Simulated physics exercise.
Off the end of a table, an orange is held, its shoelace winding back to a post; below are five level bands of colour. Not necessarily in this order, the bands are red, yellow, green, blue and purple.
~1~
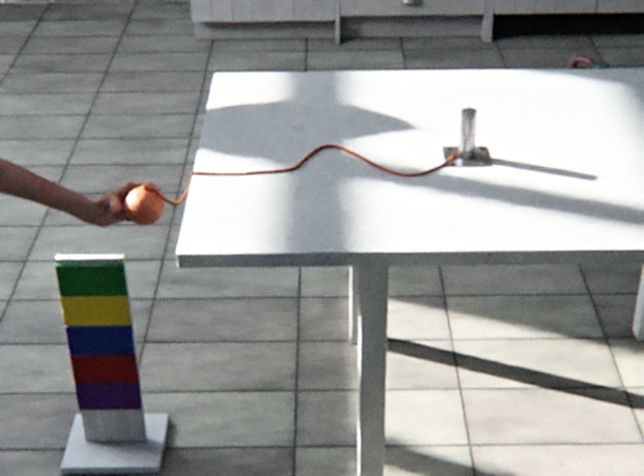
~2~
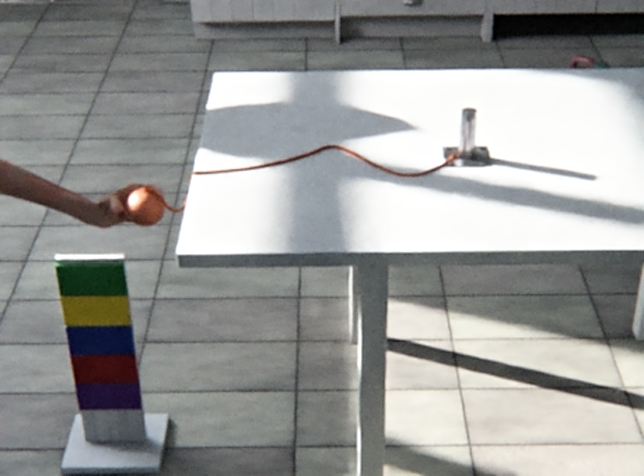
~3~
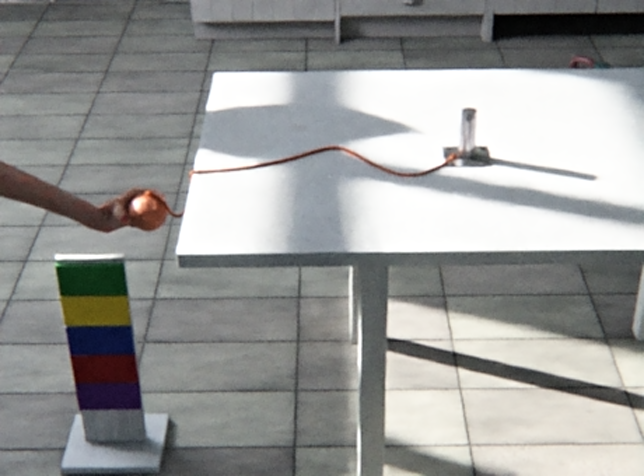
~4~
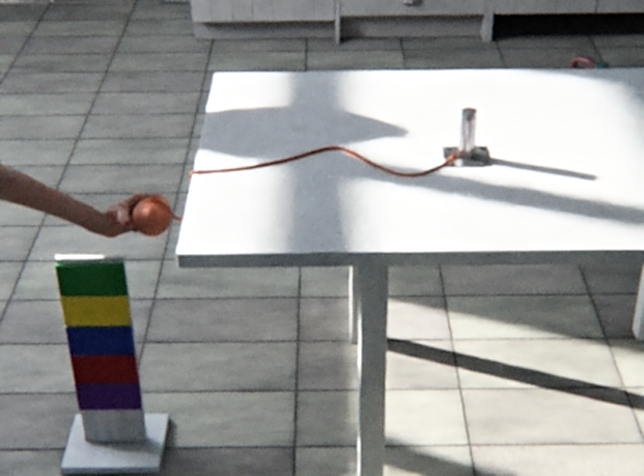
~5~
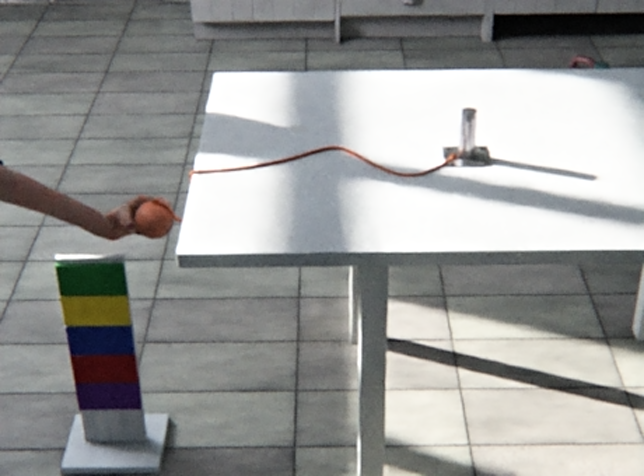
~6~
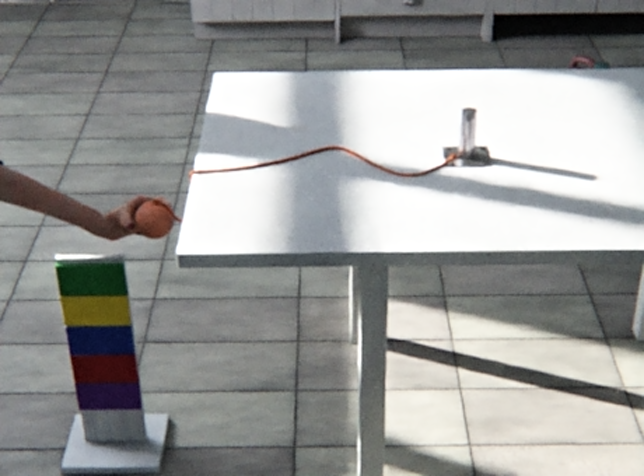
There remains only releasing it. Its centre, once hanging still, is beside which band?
Beside the yellow band.
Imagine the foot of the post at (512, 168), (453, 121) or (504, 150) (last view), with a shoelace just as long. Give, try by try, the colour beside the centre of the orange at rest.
Answer, in order: Green, yellow, green.
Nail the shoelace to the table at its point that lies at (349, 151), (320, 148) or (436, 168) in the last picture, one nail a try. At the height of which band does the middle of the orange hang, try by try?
First try green, second try green, third try yellow.
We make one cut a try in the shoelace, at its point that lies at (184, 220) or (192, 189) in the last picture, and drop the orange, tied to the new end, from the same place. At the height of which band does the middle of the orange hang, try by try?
Taking them in turn, you'd get green, then higher than all five.
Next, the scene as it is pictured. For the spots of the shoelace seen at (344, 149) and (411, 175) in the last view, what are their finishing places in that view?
About (303, 161), and the other about (392, 158).
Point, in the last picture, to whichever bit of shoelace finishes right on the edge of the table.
Position: Approx. (245, 168).
Soon after, orange near (199, 284); level with green.
After that, orange near (208, 305); level with yellow.
In the end, orange near (202, 306); level with yellow. Its centre hangs level with the yellow band.
